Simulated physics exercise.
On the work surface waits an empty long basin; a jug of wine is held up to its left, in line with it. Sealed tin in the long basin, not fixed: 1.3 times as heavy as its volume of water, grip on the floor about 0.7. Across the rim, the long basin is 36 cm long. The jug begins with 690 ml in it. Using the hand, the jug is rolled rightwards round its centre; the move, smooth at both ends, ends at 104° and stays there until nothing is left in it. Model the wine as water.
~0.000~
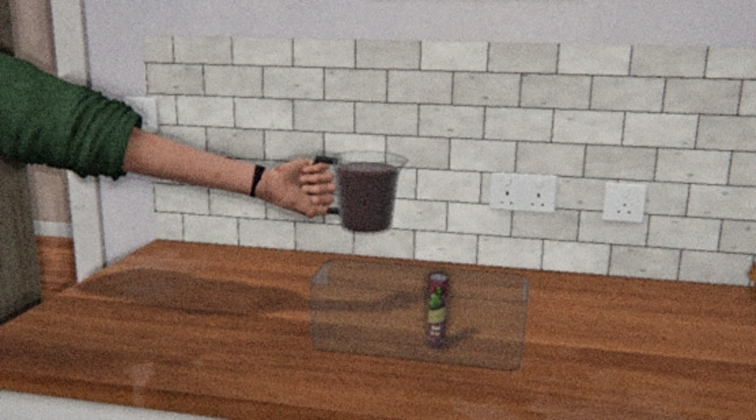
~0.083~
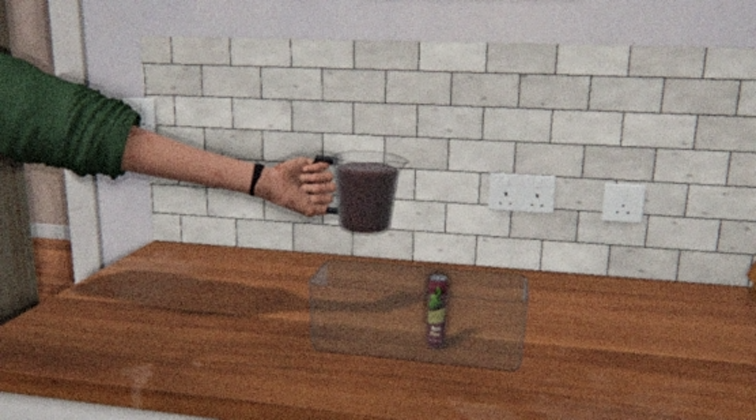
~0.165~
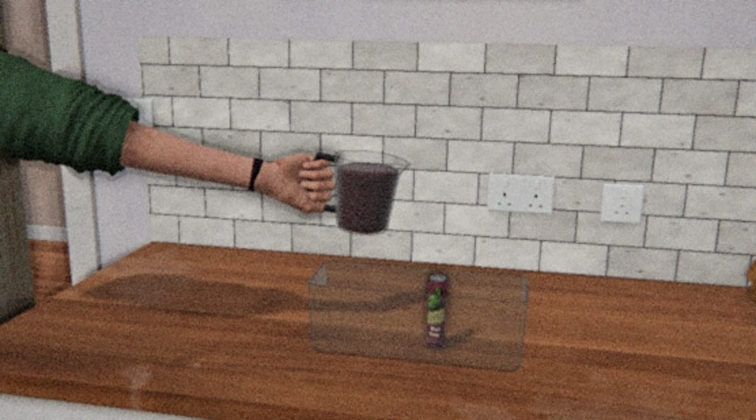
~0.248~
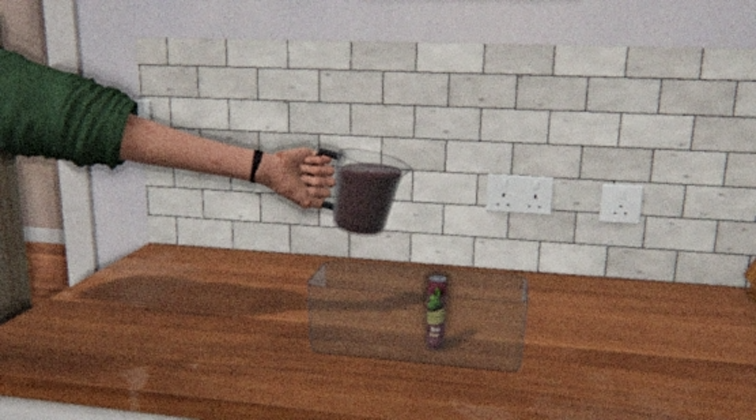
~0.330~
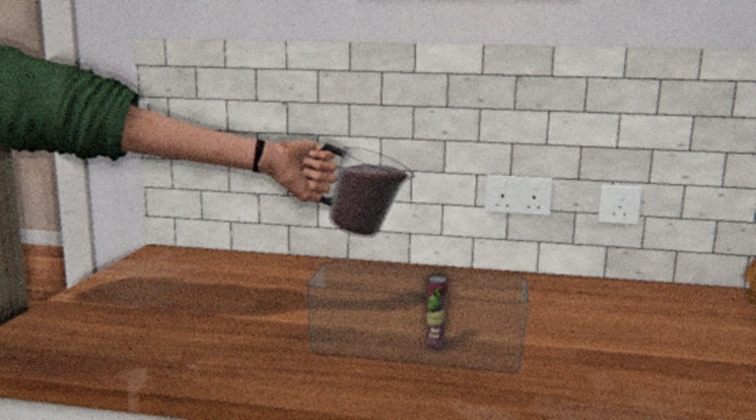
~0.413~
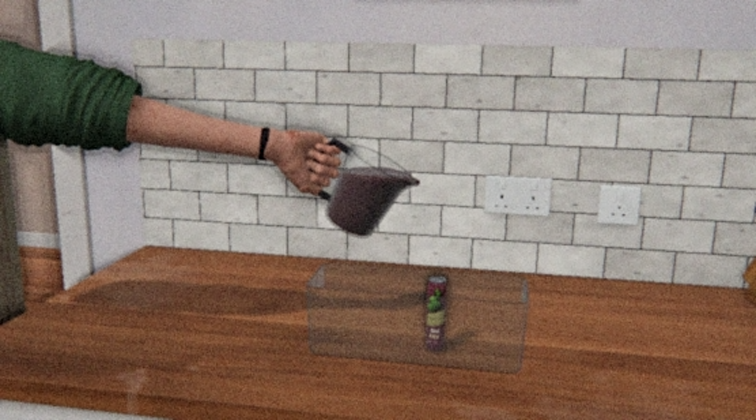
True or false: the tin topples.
True.
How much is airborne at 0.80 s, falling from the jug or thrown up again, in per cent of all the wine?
Around 20 in a hundred.
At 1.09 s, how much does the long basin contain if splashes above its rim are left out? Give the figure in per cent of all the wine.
About 70 %.
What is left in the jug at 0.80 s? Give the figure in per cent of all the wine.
Portion remaining: Approx. 62 per cent.
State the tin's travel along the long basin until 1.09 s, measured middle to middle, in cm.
Centre to centre, close to 0 cm.
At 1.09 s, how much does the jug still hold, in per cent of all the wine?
About 14 % is still there.
By 0.80 s the tilt is 77° and 63 per cent is still to pour; the tin stands where it began.
By 1.09 s the tilt is 101° and 15 per cent is still to pour; the tin stands where it began.
By 1.39 s the tilt is 104° and 1 per cent is still to pour; the tin leans 16°.
By 1.71 s the tilt is 104° and 0 per cent is still to pour; the tin lies on its side.
At rest the tin lies on its side.
